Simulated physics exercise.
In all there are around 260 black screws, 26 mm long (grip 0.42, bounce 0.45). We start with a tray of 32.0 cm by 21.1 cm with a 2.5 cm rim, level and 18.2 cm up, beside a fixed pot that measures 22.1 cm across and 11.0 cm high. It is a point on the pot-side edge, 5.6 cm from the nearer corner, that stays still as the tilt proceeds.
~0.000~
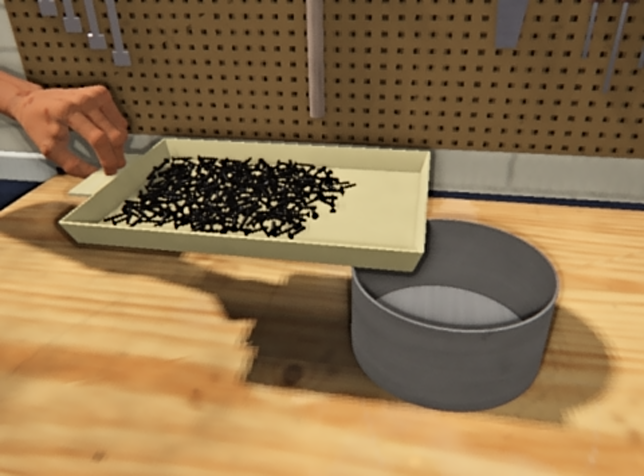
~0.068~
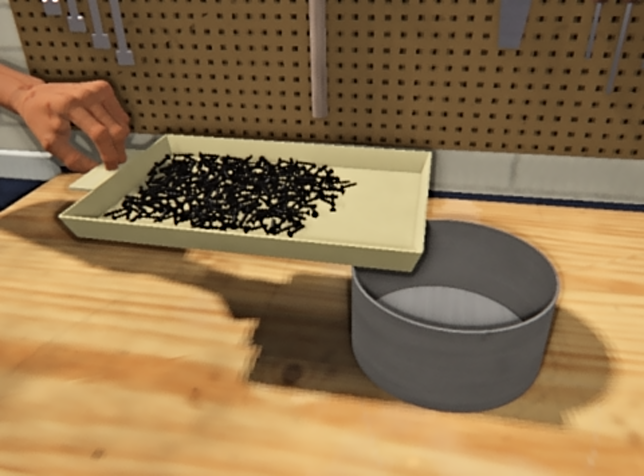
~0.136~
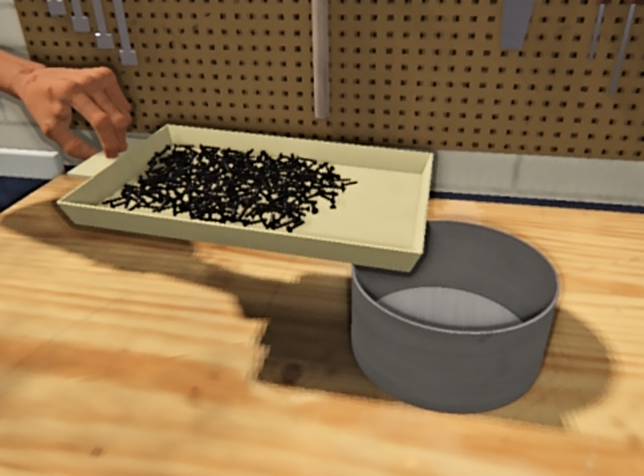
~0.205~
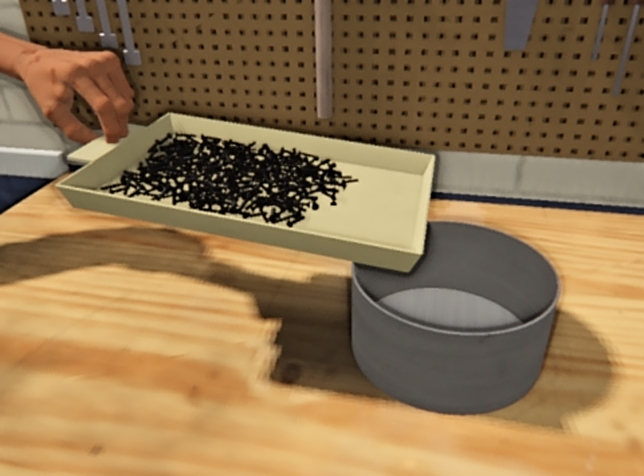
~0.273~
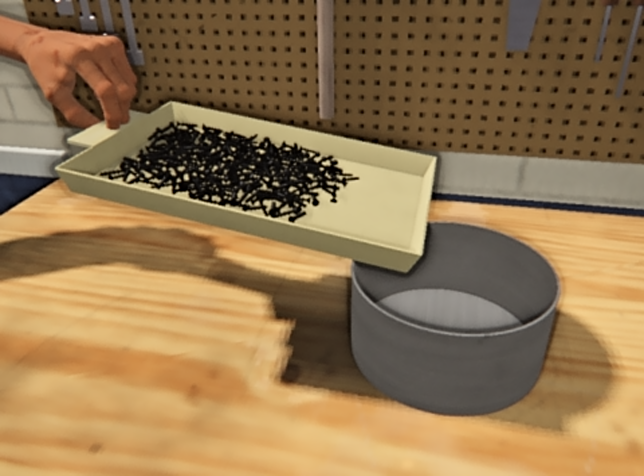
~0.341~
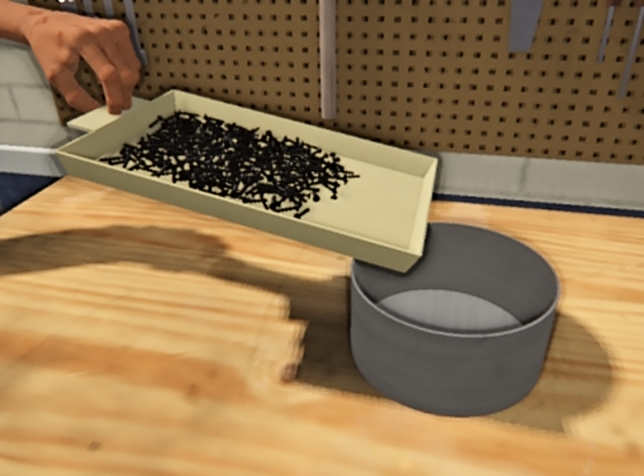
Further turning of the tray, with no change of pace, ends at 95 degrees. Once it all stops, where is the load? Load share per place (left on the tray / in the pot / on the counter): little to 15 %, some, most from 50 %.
Tray: Little; pot: Most; counter: Little.
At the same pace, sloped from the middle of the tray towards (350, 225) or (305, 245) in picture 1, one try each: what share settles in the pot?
About 60 per cent on the first try and 5 per cent on the second.
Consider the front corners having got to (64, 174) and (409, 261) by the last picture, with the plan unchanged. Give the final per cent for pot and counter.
Per cent by place - pot 5, counter 95.
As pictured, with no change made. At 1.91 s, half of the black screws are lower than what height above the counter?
About 20 cm.
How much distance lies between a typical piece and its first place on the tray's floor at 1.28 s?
Displacement on the tray: About 18 cm.
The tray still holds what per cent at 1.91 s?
Of the load, some 85 percent.
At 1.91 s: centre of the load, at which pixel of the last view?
Load centre, approx.: (423, 191) px.
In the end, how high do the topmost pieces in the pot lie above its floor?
I'd say near 2.5 centimetres.
After 1.28 s, tilt 50 degrees; the tray holds 95 %, the pot 5 %.
After 1.91 s, tilt 76 degrees; the tray holds 85 %, the pot 15 %.
Then, at 2.59 s, tilt 95 degrees; the tray holds 0 %, the pot 95 %.
At rest (3.2 s), tray 0 %, pot 95 %, counter 5 %.
